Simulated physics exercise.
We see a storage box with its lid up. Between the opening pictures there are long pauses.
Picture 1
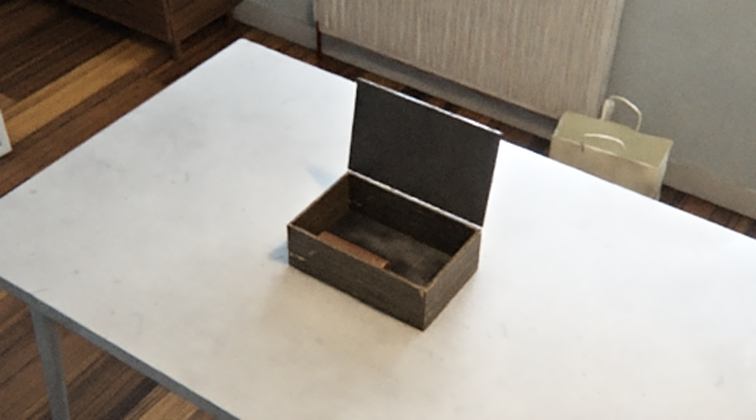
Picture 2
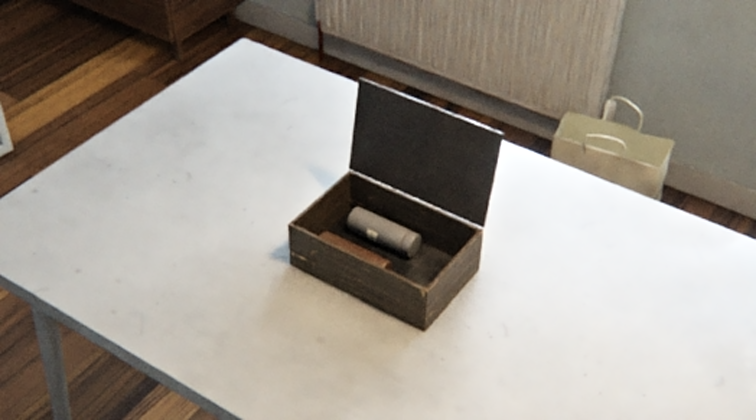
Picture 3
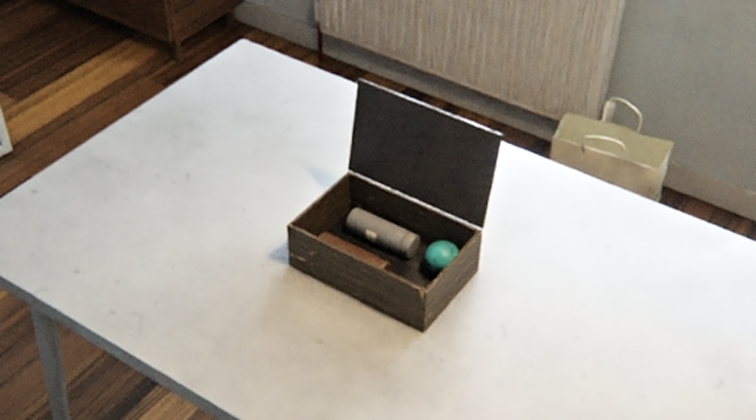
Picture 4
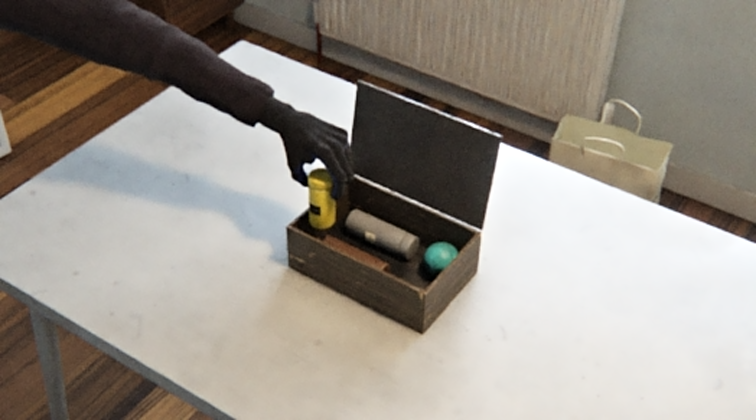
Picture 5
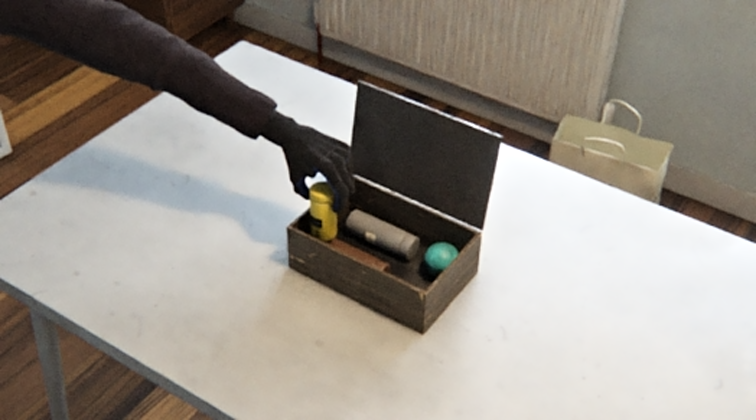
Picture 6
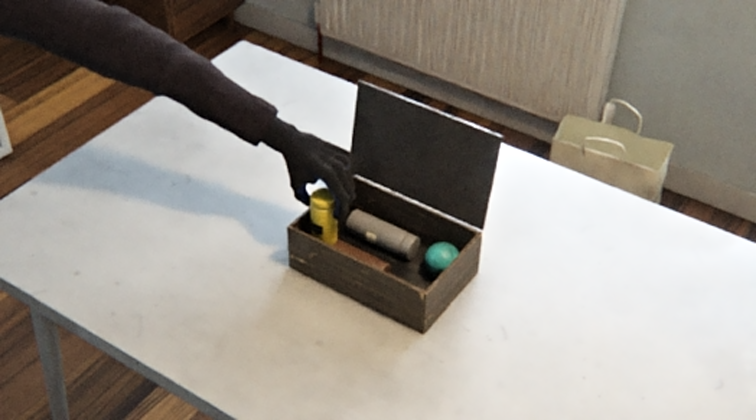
A dark hand lowers a yellow shaker into an open box after a grey shaker and green ball appear inside.
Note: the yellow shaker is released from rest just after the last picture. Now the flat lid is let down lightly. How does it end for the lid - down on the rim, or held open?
I expect the box to stay unclosed.
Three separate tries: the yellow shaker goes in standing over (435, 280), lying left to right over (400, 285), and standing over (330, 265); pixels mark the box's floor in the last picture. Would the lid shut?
With the first placement it settles down; with the second it settles down; with the third it remains raised.
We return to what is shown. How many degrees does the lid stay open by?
About 16°.
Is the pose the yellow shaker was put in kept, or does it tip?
Looking at the last picture, the yellow shaker sits at an angle.
Then, 1.10 s on from there, lid starting down; yellow shaker turned 32° from how it was put near (318, 226).
Then, 1.60 s on from there, lid 56° above the rim; yellow shaker turned 32° from how it was put near (318, 226).
Then, 1.80 s on from there, lid 33° above the rim; yellow shaker turned 32° from how it was put near (318, 226).
Then, 2.50 s on from there, lid 16° above the rim; yellow shaker turned 54° from how it was put near (322, 222); brown shaker shifted a little.
In the end, lid 16° above the rim; toppled in the box, yellow shaker; moved from the start, brown shaker; the other 2 unmoved. At the end, from the last picture's camera, yellow shaker near (321, 222).
